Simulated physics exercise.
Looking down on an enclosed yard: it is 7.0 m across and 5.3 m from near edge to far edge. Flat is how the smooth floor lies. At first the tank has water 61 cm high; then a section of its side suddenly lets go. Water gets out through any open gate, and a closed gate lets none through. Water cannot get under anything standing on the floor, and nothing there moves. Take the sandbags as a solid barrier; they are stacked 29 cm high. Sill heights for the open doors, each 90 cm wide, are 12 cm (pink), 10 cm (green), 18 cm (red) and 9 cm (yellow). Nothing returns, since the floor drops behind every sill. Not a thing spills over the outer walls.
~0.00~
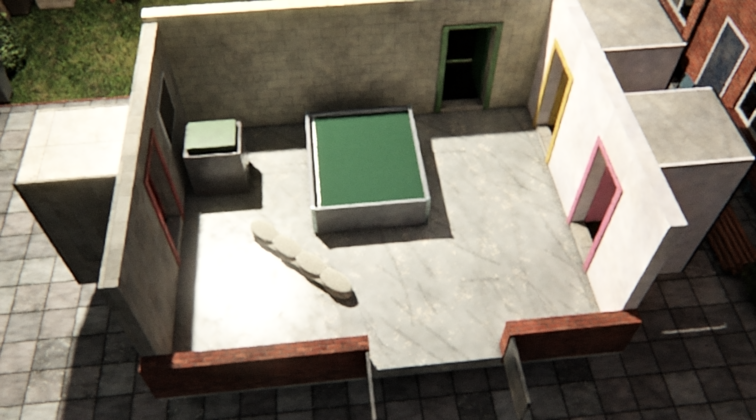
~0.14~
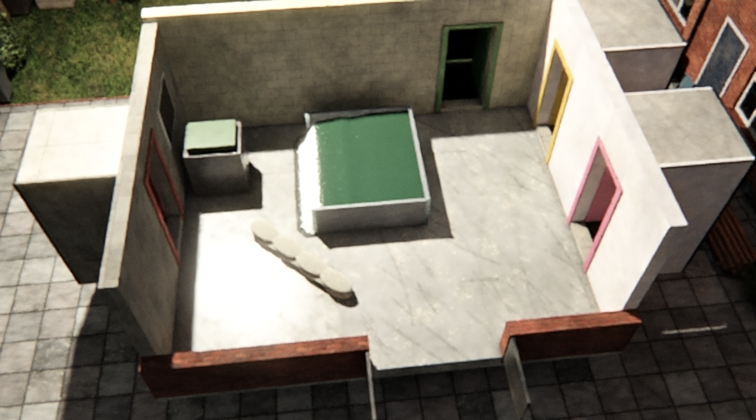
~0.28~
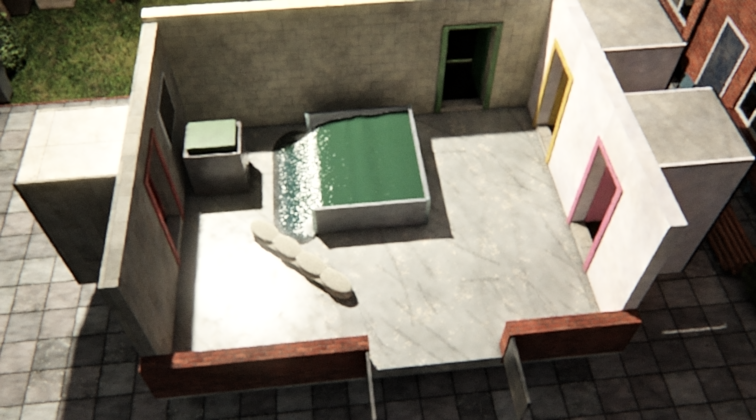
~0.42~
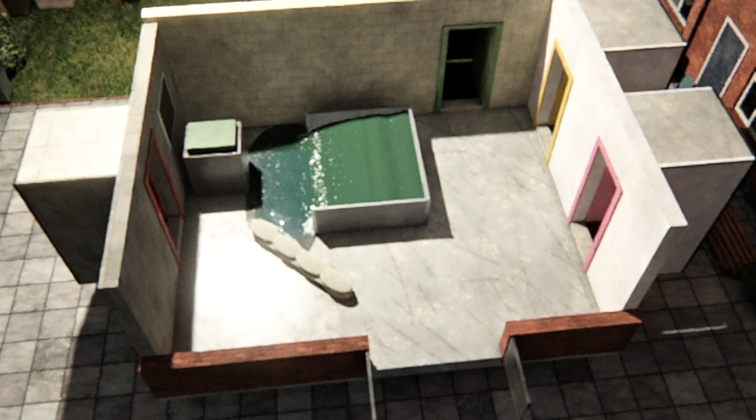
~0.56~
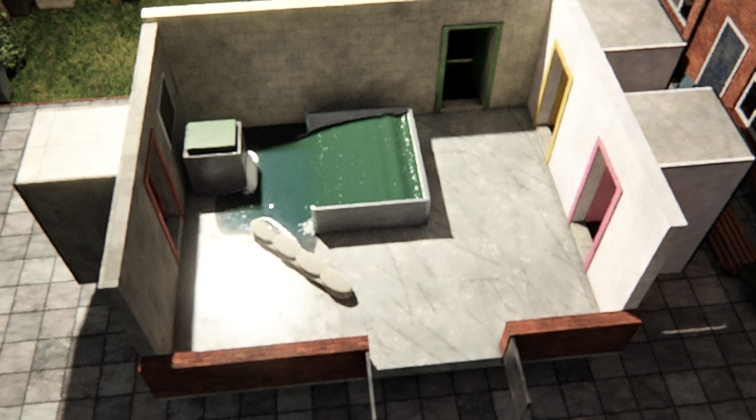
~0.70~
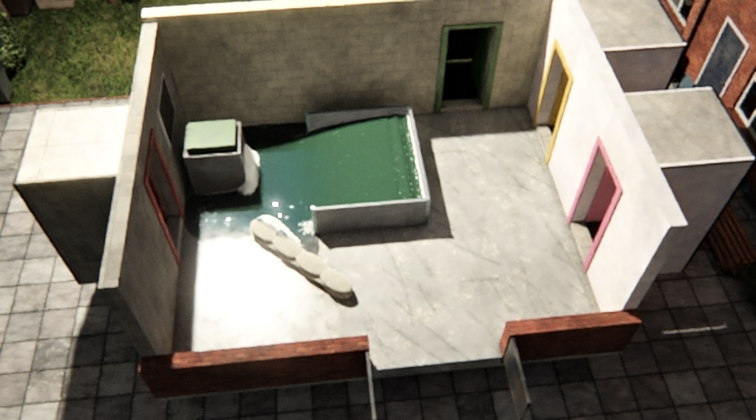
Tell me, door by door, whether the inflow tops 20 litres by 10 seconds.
The pink door undershoots the limit. The green door undershoots the limit. The red door overshoots the limit. The yellow door undershoots the limit.
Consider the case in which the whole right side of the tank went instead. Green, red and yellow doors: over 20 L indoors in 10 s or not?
So green ends up past the limit, red short of it, yellow past the limit.
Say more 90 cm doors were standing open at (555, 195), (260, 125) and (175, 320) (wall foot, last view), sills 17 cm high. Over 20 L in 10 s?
So, in the order given, it's shy of the mark, then beyond the mark, then shy of the mark.
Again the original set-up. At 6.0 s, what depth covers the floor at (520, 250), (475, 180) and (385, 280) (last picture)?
Reading - approx. 4 / 0 / 6 cm.
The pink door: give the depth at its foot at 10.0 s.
The depth there is near 7.0 cm.
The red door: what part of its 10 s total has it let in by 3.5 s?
By that time, around 100 per cent.
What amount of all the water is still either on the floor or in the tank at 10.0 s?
92 %.
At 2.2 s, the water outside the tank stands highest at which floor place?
Roughly (187, 182).
After 1.4 s water covers 20 % of the floor and is deepest (45 cm) near (200, 134); pink door not reached, green door not reached, red door 28 cm at the sill, 13 L in, yellow door not reached.
After 2.2 s water covers 35 % of the floor and is deepest (55 cm) near (187, 182); pink door not reached, green door not reached, red door 30 cm at the sill, 61 L in, yellow door not reached.
After 3.5 s water covers 55 % of the floor and is deepest (30 cm) near (208, 160); pink door not reached, green door not reached, red door 20 cm at the sill, 100 L in, yellow door not reached.
After 6.0 s water covers 80 % of the floor and is deepest (16 cm) near (175, 324); pink door 6 cm at the sill, 0 L in, green door 4 cm at the sill, 0 L in, red door 9 cm at the sill, 102 L in, yellow door 8 cm at the sill, 5 L in.
After 10.0 s water covers 95 % of the floor and is deepest (15 cm) near (187, 189); pink door 7 cm at the sill, 4 L in, green door 3 cm at the sill, 0 L in, red door 10 cm at the sill, 102 L in, yellow door 5 cm at the sill, 6 L in.
